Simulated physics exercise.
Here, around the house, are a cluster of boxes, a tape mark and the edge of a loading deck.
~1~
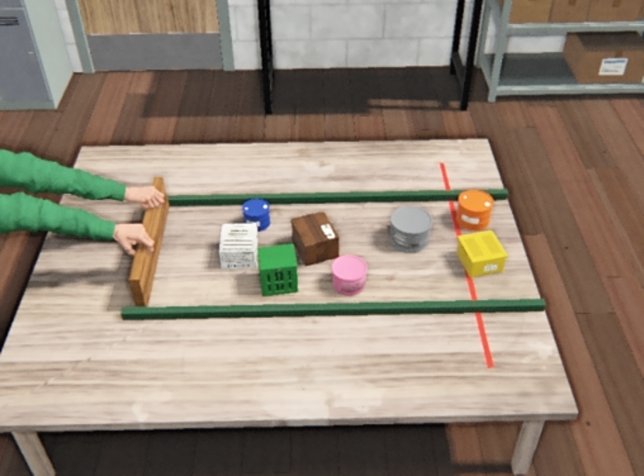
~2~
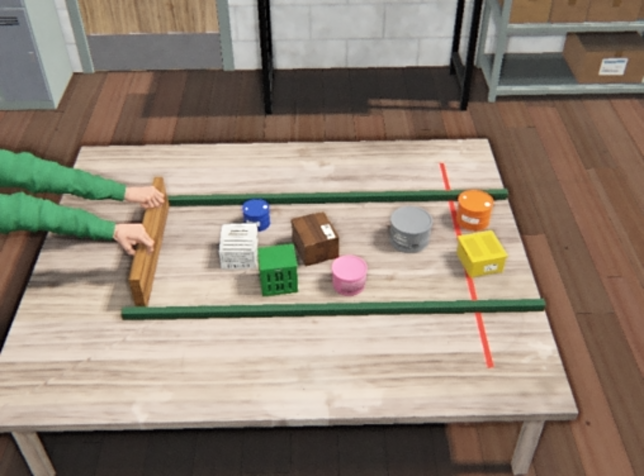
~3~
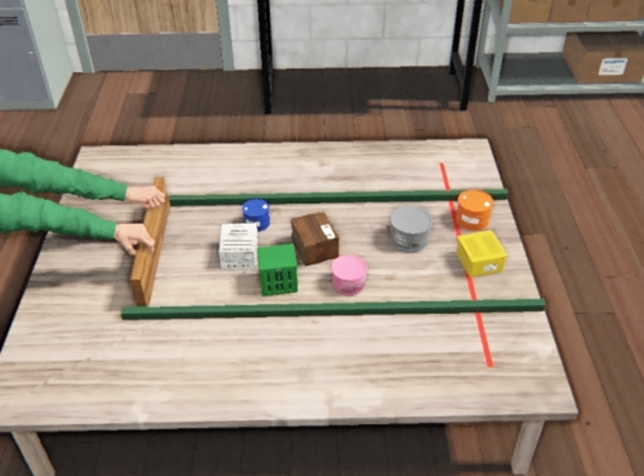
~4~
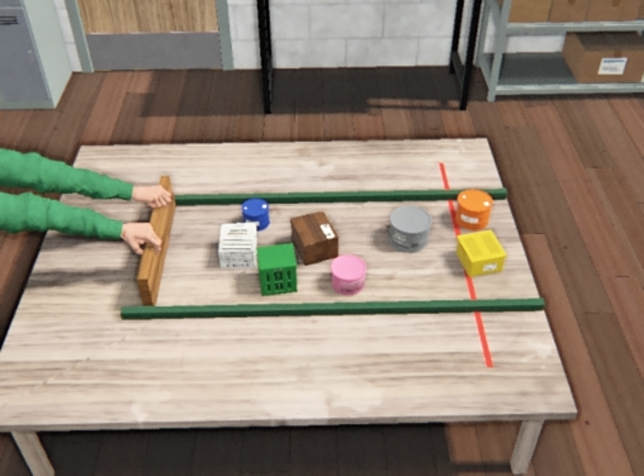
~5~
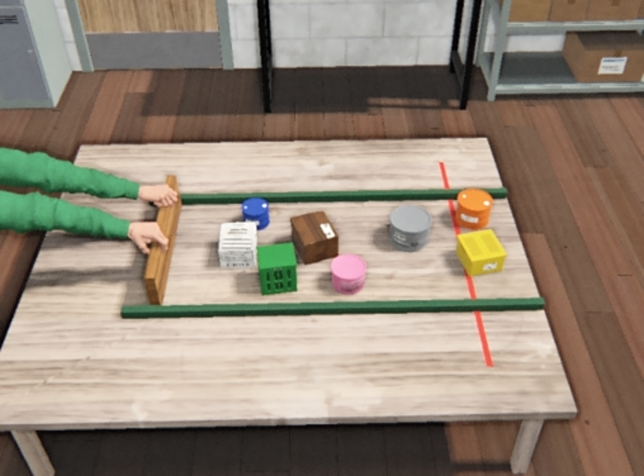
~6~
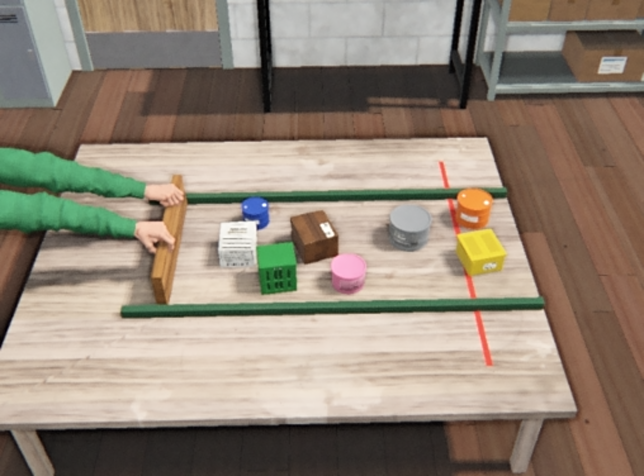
Two green-sleeved arms at the left hold an upright wooden plank across a pale wooden table, seen from a high, fixed viewpoint in a room with a brown plank floor. Between two green rails sit white, green and brown boxes, blue and pink containers, a grey pail, and an orange canister and yellow tote near red tape. The hands slide the plank slightly right, touching nothing else, while the objects stay still.
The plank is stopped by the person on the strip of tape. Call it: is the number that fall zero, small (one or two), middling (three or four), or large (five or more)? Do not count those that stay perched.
It is small.
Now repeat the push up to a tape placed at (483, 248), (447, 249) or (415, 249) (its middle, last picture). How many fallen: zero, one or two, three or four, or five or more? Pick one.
At least five; one to two; none at all.
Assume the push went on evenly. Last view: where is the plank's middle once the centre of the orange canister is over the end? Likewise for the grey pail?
For the orange canister, about (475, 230); for the grey pail, about (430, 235).
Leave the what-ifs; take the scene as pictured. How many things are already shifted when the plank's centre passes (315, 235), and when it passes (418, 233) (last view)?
First position 5; second position 8.
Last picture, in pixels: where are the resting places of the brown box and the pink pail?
In the last picture the brown box sits at (514, 233) while the pink pail sits at (523, 271).
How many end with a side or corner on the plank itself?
Count recorded: 3.
Early on, none off yet; orange canister at rest near (474, 209); yellow tote at rest near (480, 253); grey pail at rest near (410, 228).
A while later, none off yet; orange canister at rest near (474, 209); yellow tote at rest near (480, 253); grey pail travelled a little near (424, 228).
Further along, none off yet; orange canister travelled a little near (482, 204); yellow tote travelled a little near (500, 259); grey pail travelled well along near (496, 227).
Finally, the number that fall off is one or two; lost, grey pail and yellow tote.
